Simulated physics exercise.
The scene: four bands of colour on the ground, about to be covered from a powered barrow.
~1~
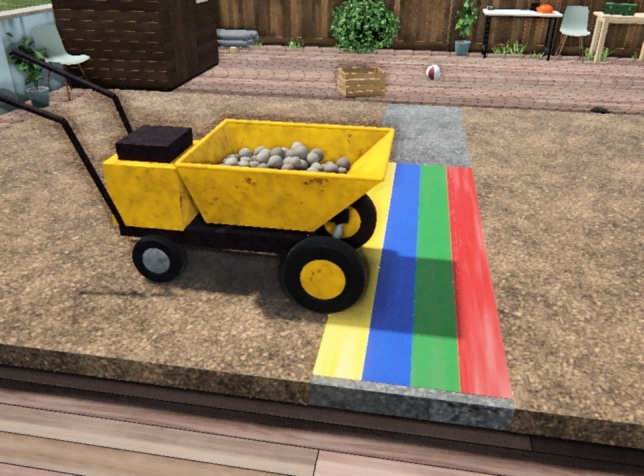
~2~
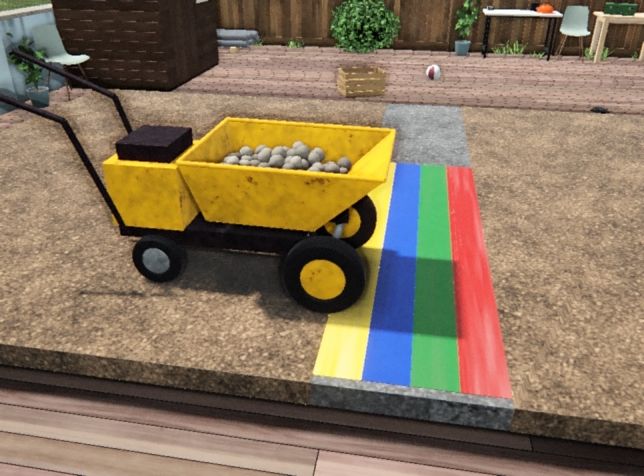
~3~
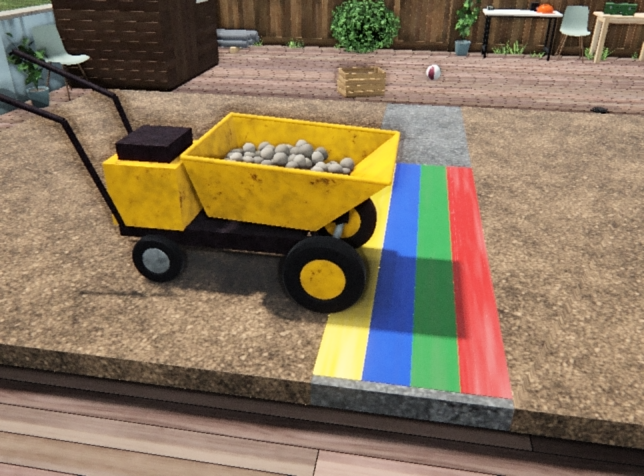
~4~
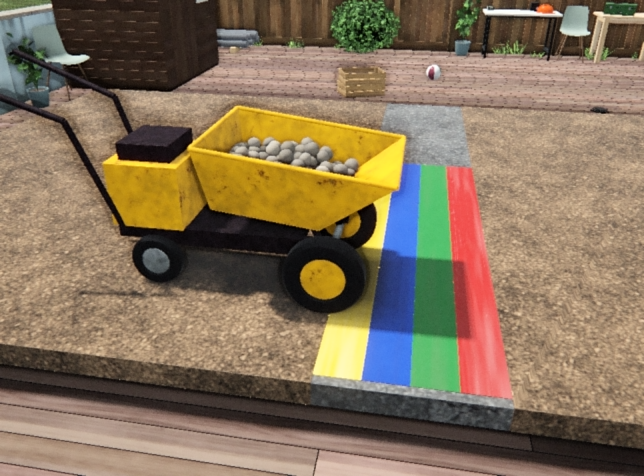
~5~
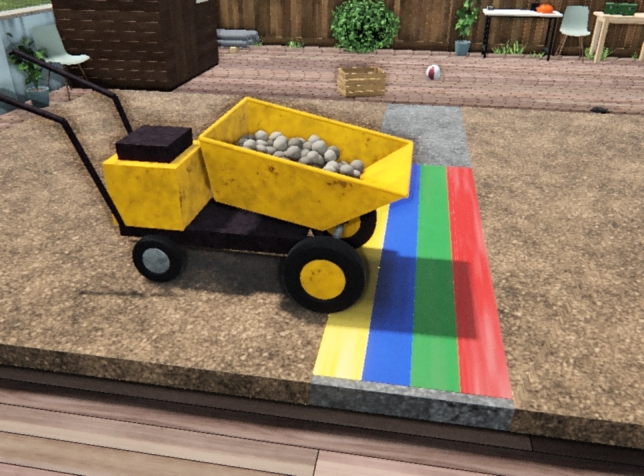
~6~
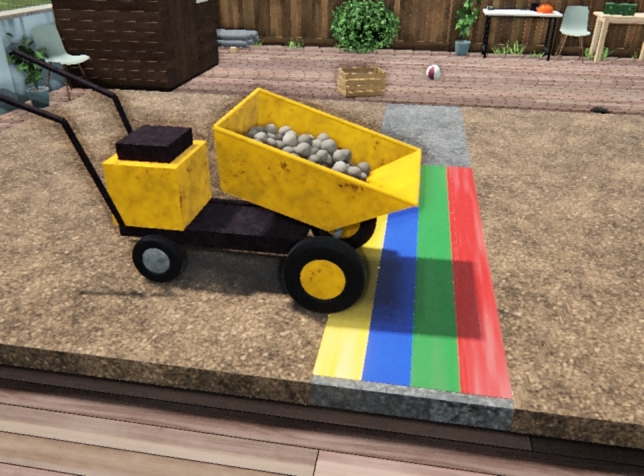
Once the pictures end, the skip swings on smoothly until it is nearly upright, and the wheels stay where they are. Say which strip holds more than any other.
Most covered: The red band.
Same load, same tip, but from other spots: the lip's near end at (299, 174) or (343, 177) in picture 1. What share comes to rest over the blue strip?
Roughly 30 per cent, and 0 per cent.
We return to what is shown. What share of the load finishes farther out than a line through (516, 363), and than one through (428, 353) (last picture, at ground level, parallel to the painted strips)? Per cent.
Roughly 30 per cent, and 80 per cent.
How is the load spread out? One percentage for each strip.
Yellow strip: 0 %, blue strip: 0 %, green strip: 10 %, red strip: 35 %.
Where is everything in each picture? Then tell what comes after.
The first picture shows lip of the skip at (382, 180), level; top of the load at (269, 175), river pebbles; yellow strip at (345, 339); blue strip at (389, 344); green strip at (435, 349); red strip at (482, 355).
The second picture shows lip of the skip at (384, 181), level; top of the load at (270, 174).
The third picture shows lip of the skip at (389, 184), tipped barely; top of the load at (249, 163).
The fourth picture shows lip of the skip at (397, 188), tipped a little; top of the load at (254, 158).
The fifth picture shows lip of the skip at (406, 195), tipped a little; top of the load at (261, 152).
The sixth picture shows lip of the skip at (416, 205), tipped clearly; top of the load at (271, 145); yellow strip at (345, 339); blue strip at (389, 344); green strip at (435, 349); red strip at (482, 355).
Soon after the last picture, skip tipped steeply; all in the skip.
A little later, skip tipped steeply; about half in the skip; a small part over the green strip; about a third over the red strip; a small part off the paint.
Later still, skip tipped right over; about a quarter in the skip; a small part over the green strip; about a third over the red strip; about a third off the paint.
At rest, skip tipped right over; about a quarter in the skip; none over the yellow strip; none over the blue strip; a small part over the green strip; about a third over the red strip; about a third off the paint.
